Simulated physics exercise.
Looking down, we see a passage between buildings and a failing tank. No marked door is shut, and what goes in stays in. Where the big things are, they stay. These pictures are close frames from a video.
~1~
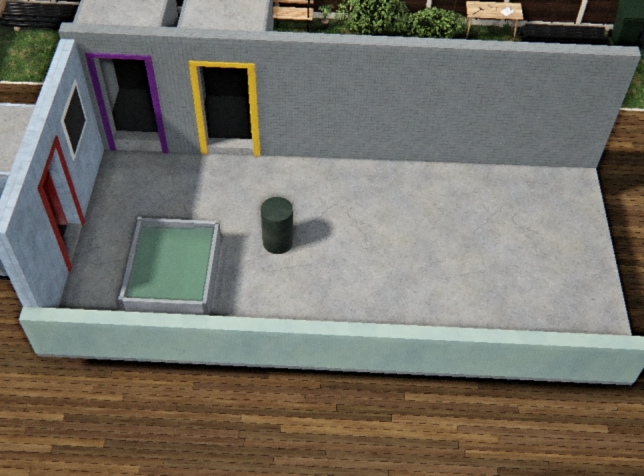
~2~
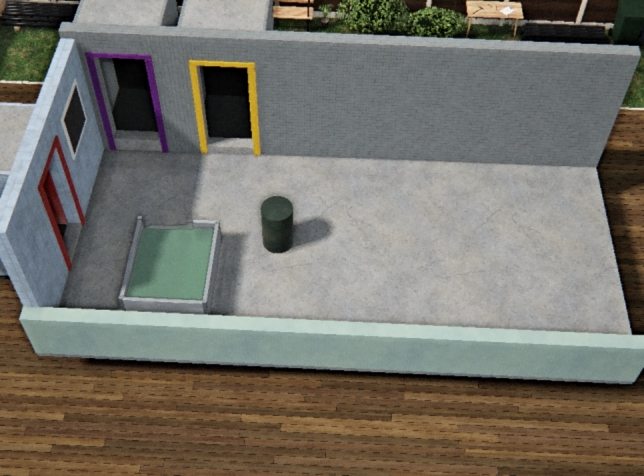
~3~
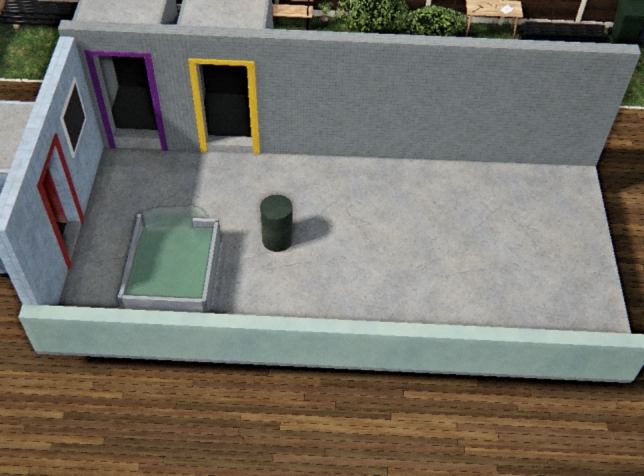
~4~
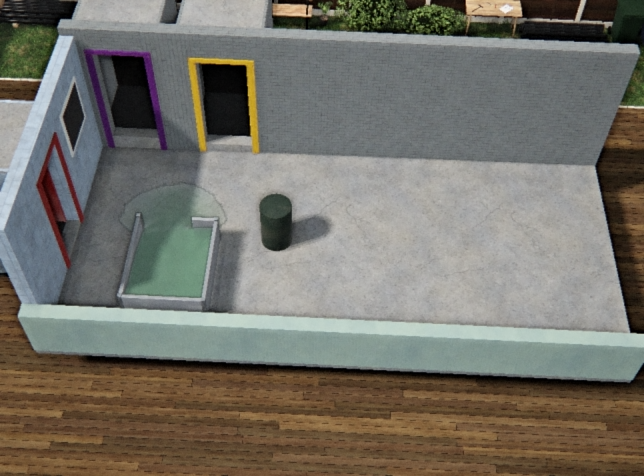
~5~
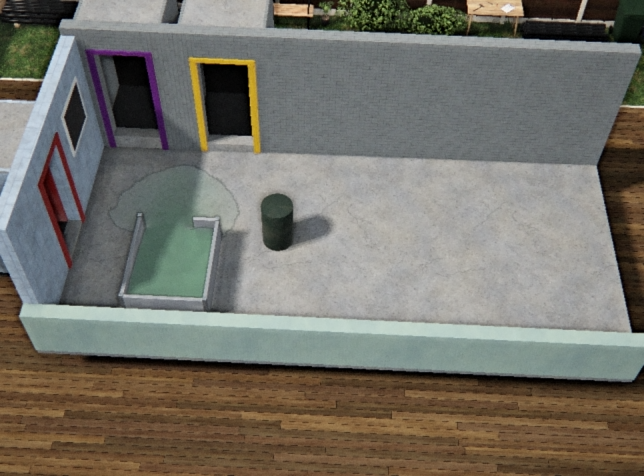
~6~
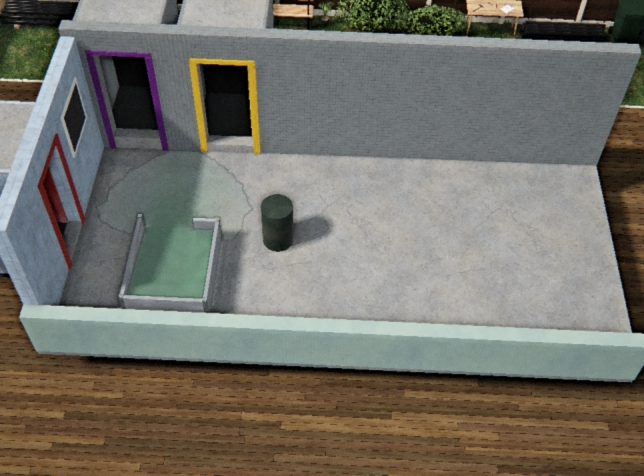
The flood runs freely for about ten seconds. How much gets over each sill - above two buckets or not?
At the yellow door, not above two buckets. At the red door, not above two buckets. At the purple door, not above two buckets.
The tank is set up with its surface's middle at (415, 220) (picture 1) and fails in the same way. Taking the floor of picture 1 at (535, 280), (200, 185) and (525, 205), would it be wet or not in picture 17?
Result: Spared; inundated; inundated.
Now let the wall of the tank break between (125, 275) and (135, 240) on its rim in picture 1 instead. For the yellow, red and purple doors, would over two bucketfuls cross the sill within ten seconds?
My reading: Yellow keeps below it, red is over, purple keeps below it.
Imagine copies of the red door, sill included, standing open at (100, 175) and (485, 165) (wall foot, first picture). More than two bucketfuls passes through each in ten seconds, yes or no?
Results, in sequence: Gets past it and doesn't reach it.
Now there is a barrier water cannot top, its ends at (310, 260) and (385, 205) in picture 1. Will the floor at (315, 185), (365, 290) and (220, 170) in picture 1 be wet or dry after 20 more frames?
Submerged, spared, then submerged.
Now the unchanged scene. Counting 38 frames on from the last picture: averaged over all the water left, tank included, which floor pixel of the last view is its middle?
I would point to (212, 222).
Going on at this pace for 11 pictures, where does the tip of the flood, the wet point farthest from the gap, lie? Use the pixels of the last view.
My best guess is about (337, 157).
A moment on, water covers 15 % of the floor; the yellow door wet at the sill, nothing in, the red door not reached, the purple door wet at the sill, nothing in.
Next, water covers 15 % of the floor; the yellow door wet at the sill, nothing in, the red door not reached, the purple door wet at the sill, nothing in.
Then, water covers 30 % of the floor; the yellow door wet at the sill, nothing in, the red door wet at the sill, nothing in, the purple door wet at the sill, nothing in.
Later, water covers 55 % of the floor; the yellow door wet at the sill, nothing in, the red door wet at the sill, nothing in, the purple door wet at the sill, nothing in.
In the end, water covers 85 % of the floor; the yellow door wet at the sill, nothing in, the red door under two buckets in, the purple door wet at the sill, nothing in.
